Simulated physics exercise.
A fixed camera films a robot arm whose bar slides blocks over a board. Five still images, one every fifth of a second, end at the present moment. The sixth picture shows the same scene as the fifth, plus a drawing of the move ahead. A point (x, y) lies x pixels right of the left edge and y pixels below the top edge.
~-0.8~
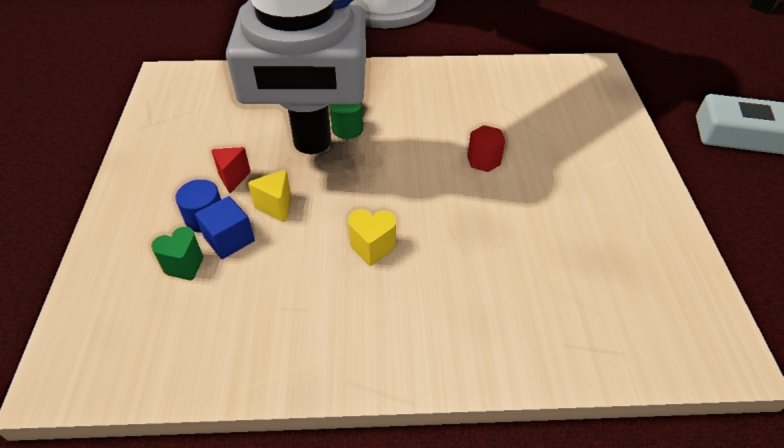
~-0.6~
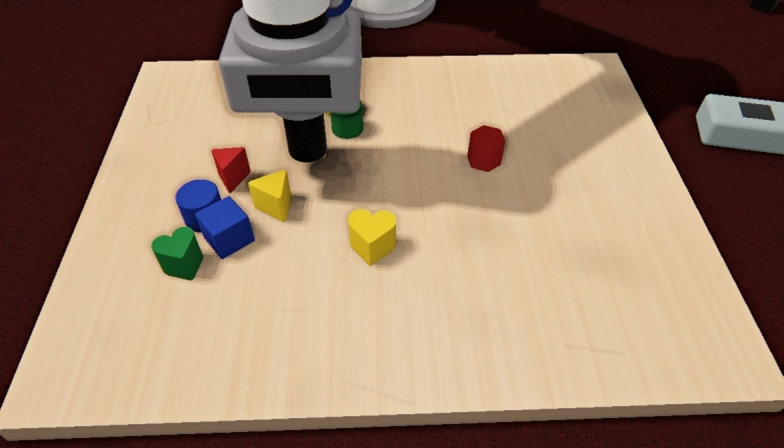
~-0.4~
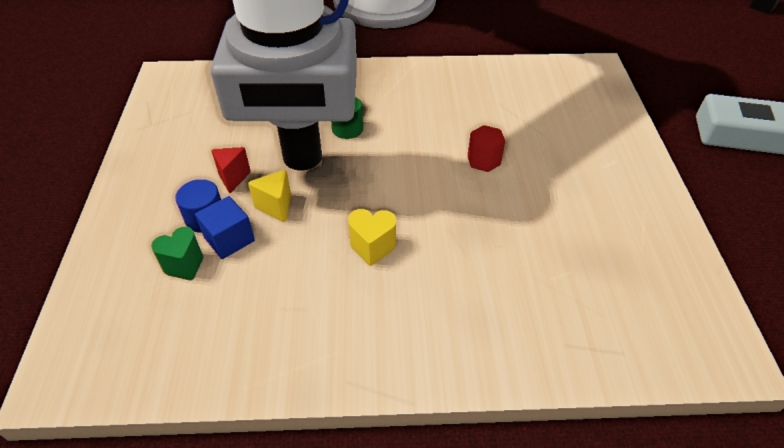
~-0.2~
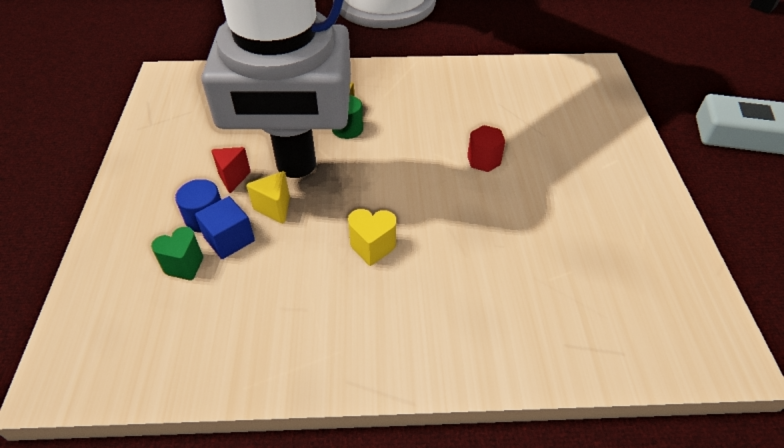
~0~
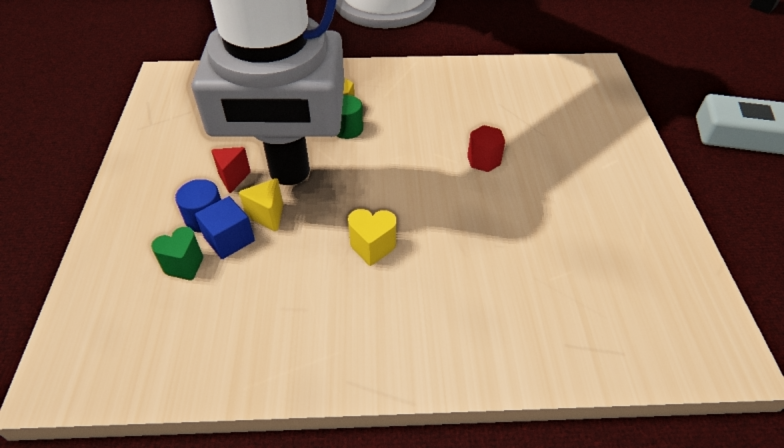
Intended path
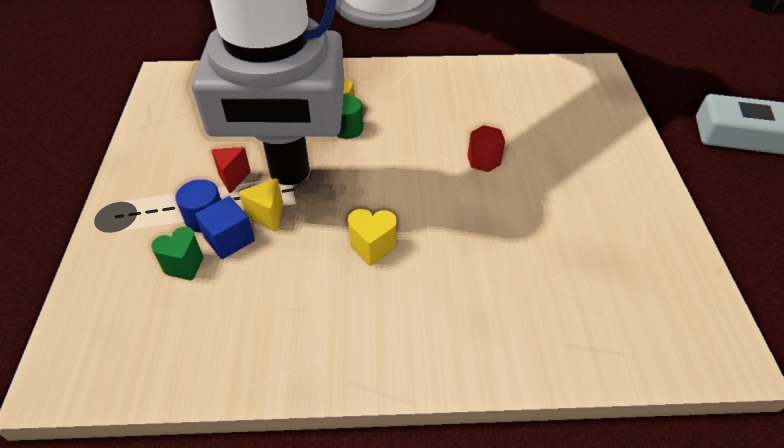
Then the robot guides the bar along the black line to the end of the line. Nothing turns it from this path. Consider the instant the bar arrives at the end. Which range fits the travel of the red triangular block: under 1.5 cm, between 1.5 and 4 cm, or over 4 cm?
The red triangular block ends up very close, under 1.5 cm away.
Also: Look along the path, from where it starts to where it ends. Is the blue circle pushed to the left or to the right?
The answer is left.
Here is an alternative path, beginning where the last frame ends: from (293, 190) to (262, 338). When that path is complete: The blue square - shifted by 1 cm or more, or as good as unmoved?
At the end of the path, it will have moved.
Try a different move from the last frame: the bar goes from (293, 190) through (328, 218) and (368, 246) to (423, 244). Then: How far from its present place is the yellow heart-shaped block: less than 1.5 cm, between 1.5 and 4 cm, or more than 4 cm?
The answer is over 4 cm.
The drawn path runs from (293, 190) directly to (116, 217).
The first path, step by step. One third of the way, bar at (230, 181); blue circle at (191, 195); red triangular block at (219, 155), turned 35° clockwise; yellow triangular block at (254, 198).
Two thirds of the way, bar at (168, 190); blue circle at (146, 214); red triangular block at (214, 156), turned 55° clockwise; yellow triangular block at (254, 198).
At the end, bar at (106, 199); blue circle at (136, 218); blue square not moved; red triangular block at (214, 156), turned 55° clockwise; yellow triangular block at (254, 198).
